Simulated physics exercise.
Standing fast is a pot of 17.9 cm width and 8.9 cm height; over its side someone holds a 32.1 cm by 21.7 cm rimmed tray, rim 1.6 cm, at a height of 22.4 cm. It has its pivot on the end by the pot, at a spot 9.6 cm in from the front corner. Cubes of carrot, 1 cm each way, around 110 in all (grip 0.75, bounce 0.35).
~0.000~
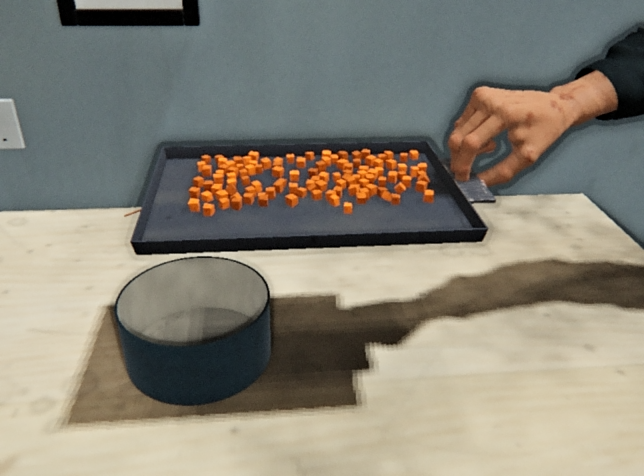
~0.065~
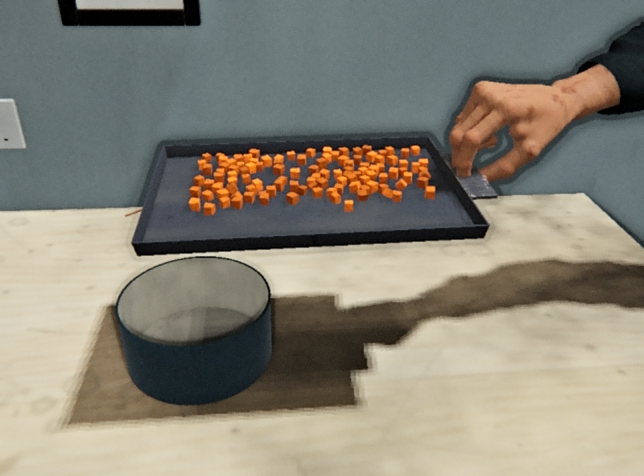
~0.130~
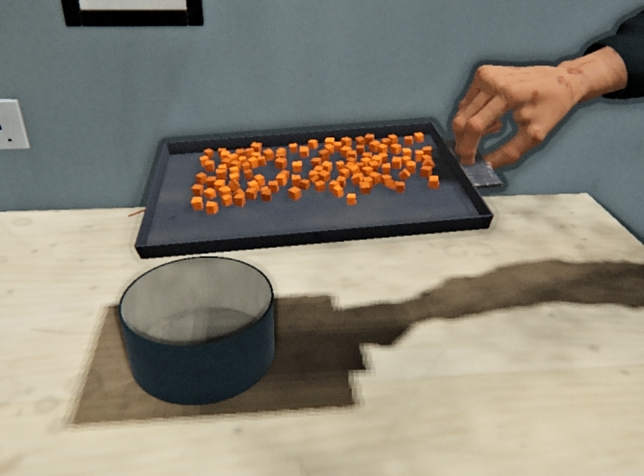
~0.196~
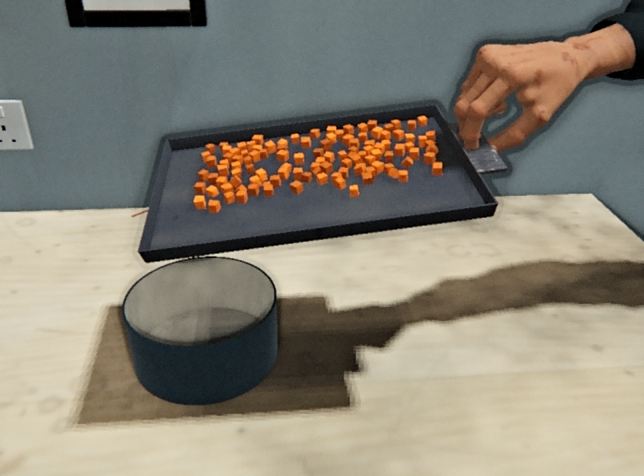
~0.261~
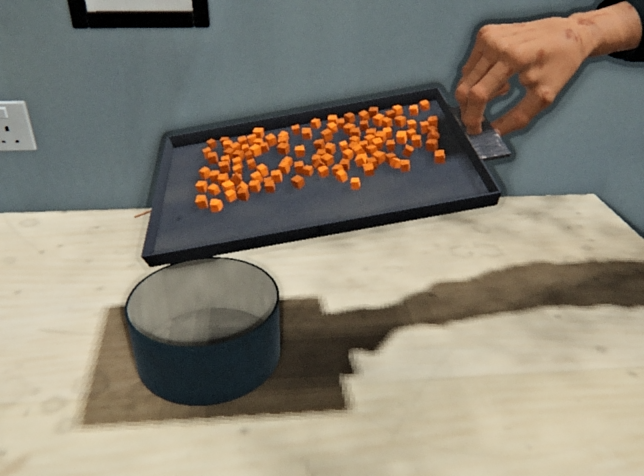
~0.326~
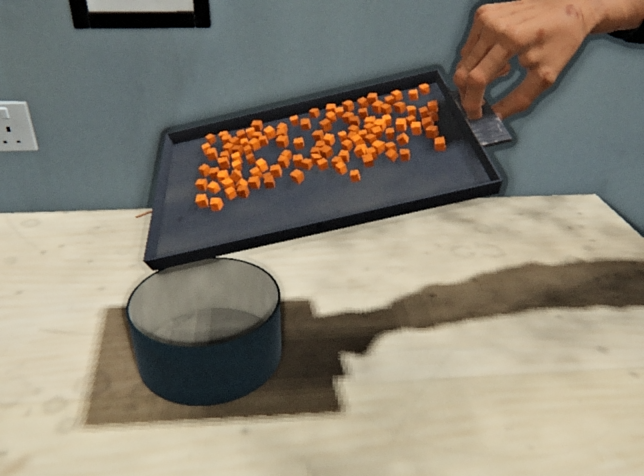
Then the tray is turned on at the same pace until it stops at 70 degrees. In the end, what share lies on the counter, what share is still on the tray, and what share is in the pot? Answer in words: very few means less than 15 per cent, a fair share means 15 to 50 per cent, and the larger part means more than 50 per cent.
Counter: The larger part. Tray: A fair share. Pot: Very few.
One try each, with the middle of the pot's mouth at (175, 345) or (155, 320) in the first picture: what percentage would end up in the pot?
About 40 and 20 per cent.
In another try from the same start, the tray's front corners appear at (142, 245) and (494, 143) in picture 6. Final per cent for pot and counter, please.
That works out as pot 0 and counter 55.
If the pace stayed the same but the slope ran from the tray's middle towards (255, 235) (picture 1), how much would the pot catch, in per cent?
Estimate: Near 0 per cent.
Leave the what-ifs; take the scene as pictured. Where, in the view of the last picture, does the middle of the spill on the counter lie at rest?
(82, 460), about.
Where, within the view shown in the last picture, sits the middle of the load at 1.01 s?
At that time the load is centred around (170, 251).
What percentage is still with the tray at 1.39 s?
About 40 per cent.
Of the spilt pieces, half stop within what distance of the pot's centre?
24 cm.
After 0.74 s, tilt 42 degrees; the tray holds 100 %, the pot 0 %.
After 1.01 s, tilt 59 degrees; the tray holds 80 %, the pot 0 %.
Then, at 1.39 s, tilt 70 degrees; the tray holds 40 %, the pot 0 %.
At rest (2.4 s), counter 60 %, tray 40 %, pot 0 %.
